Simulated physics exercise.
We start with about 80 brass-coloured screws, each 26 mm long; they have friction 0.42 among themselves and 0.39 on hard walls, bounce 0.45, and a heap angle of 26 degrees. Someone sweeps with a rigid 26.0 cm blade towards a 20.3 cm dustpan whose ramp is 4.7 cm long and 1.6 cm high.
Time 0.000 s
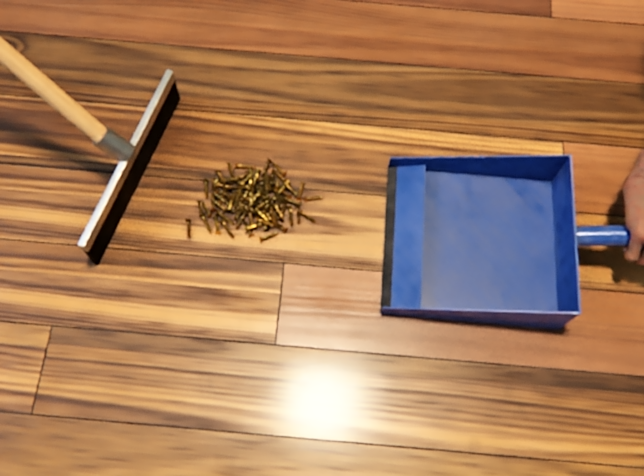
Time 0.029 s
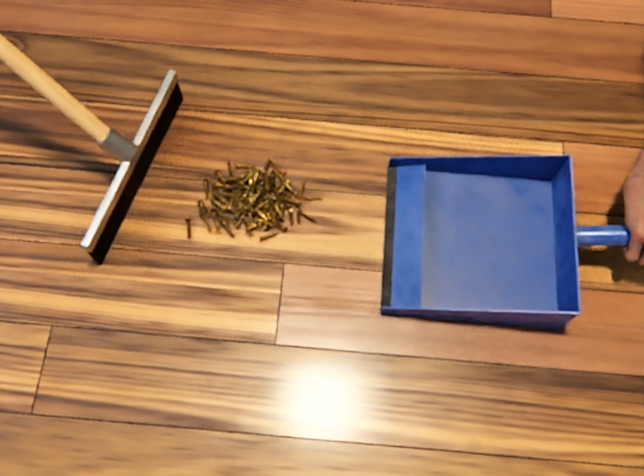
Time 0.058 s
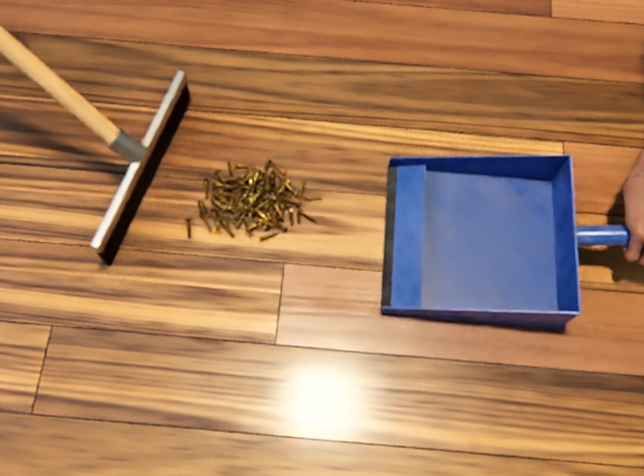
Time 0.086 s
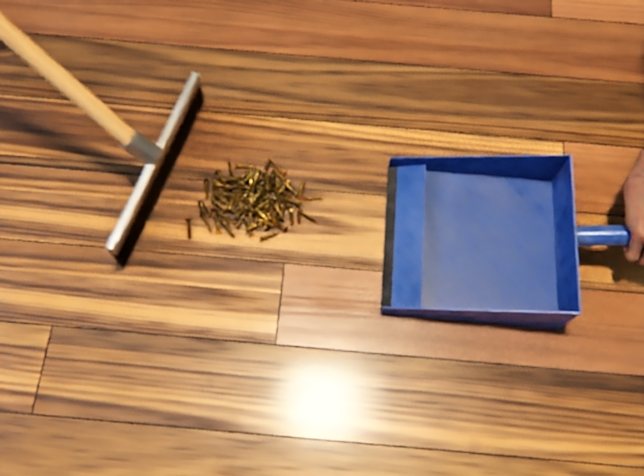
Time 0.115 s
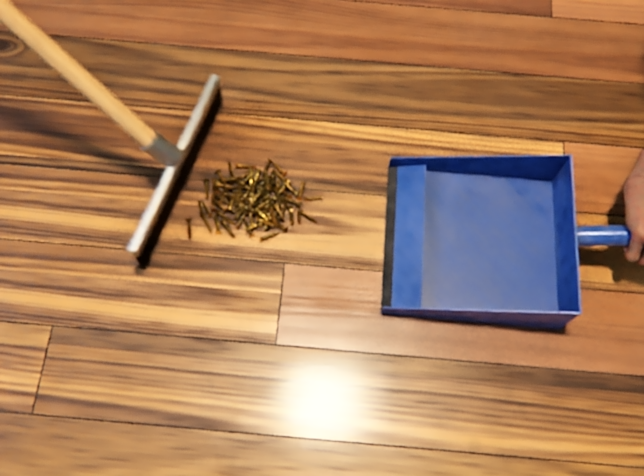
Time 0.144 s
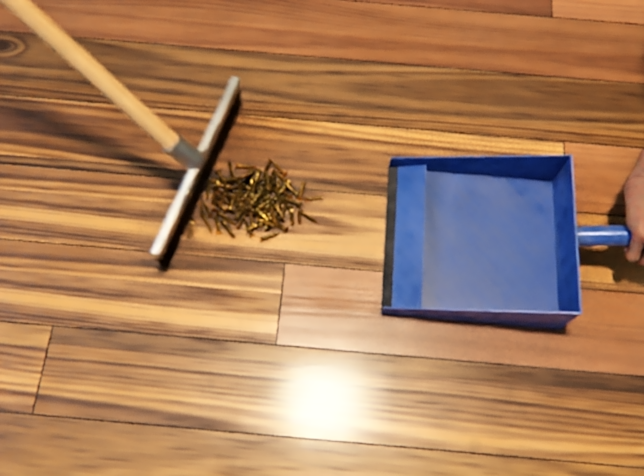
A long-handled blade slides right across the wooden floor up to a pile of brass-coloured screws.
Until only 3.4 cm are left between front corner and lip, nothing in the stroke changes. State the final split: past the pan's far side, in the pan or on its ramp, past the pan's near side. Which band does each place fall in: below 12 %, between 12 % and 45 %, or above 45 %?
As I see it, far side: A slim portion, pan: A middling portion, near side: A slim portion.
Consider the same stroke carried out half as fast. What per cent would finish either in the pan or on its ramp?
About 0 %.
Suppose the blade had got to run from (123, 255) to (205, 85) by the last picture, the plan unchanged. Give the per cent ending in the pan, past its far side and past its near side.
That ends as pan 0, far 5, and near 0.
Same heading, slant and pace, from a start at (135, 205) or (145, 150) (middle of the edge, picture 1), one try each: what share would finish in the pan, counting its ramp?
About 30 and 20 per cent.
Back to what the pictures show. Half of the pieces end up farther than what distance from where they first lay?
Median shift: Approx. 16 cm.
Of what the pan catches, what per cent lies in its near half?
About 40 %.
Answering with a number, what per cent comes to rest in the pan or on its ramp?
I'd say around 25 percent.
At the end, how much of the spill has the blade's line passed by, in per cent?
Around 0 in a hundred.
After 0.25 s, middle of the blade 15 cm from the lip; 0 % over the lip, far side 0 %, near side 0 %.
After 0.33 s, middle of the blade 8 cm from the lip; 0 % over the lip, far side 0 %, near side 0 %.
Then, at 0.54 s, middle of the blade 7 cm from the lip; 25 % over the lip, far side 5 %, near side 0 %.
In the end, at 1.7 s, far side 5 %, pan 25 %, near side 0 %, in front of the lip or behind the blade 70 %.
